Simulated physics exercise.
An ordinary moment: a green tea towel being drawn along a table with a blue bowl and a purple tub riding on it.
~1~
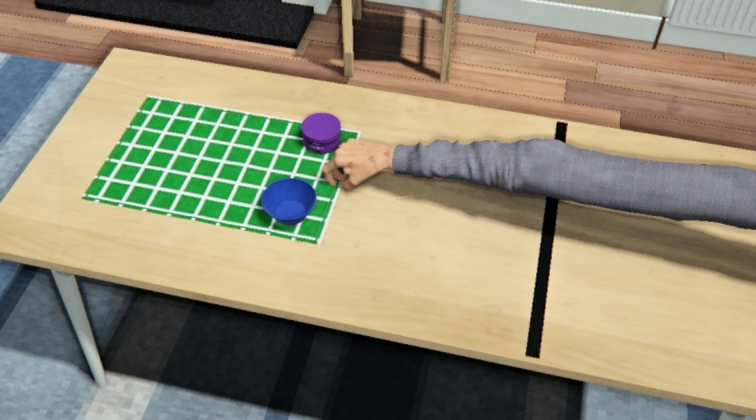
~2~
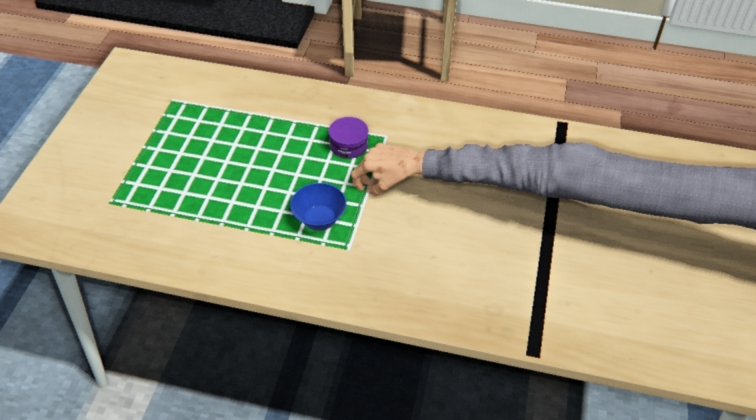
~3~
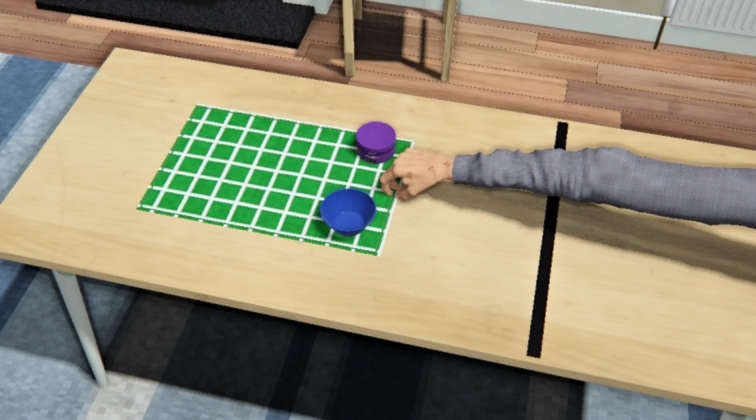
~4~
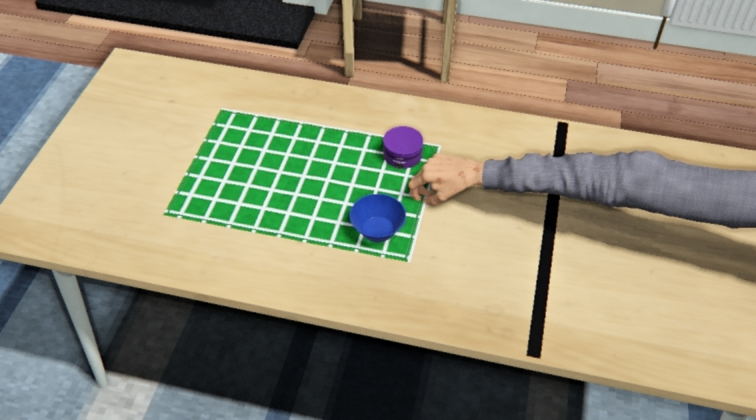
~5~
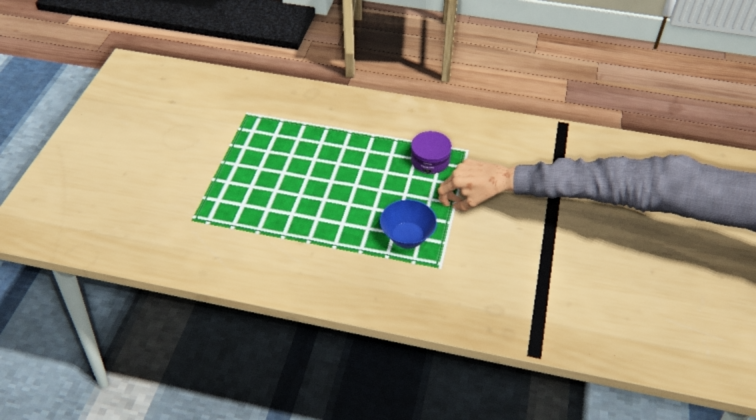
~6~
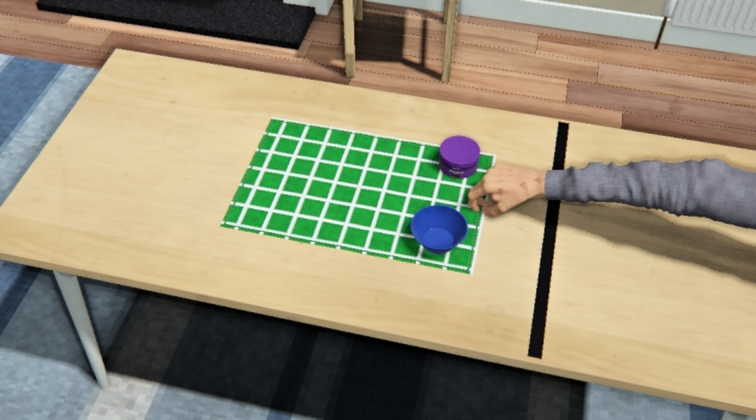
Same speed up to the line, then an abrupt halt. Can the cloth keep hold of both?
In the end the blue bowl shoots off the front; the purple tub slides clear of the cloth.
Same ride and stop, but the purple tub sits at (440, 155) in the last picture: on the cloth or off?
Then it is thrown clear.
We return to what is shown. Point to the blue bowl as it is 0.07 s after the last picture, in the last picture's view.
Close to (481, 242).
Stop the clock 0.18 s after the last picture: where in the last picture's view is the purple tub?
By then it is at (558, 174).
Then, 0.07 s on from there, hem short of the tape; blue bowl on the cloth near (481, 242); purple tub on the cloth near (498, 164).
Then, 0.18 s on from there, hem at the tape; blue bowl ahead of the hem near (546, 254); purple tub ahead of the hem near (558, 174).
In the end, hem at the tape; blue bowl ahead of the hem near (653, 275); purple tub ahead of the hem near (656, 192). The blue bowl slides clear of the cloth and the purple tub leaves the cloth.
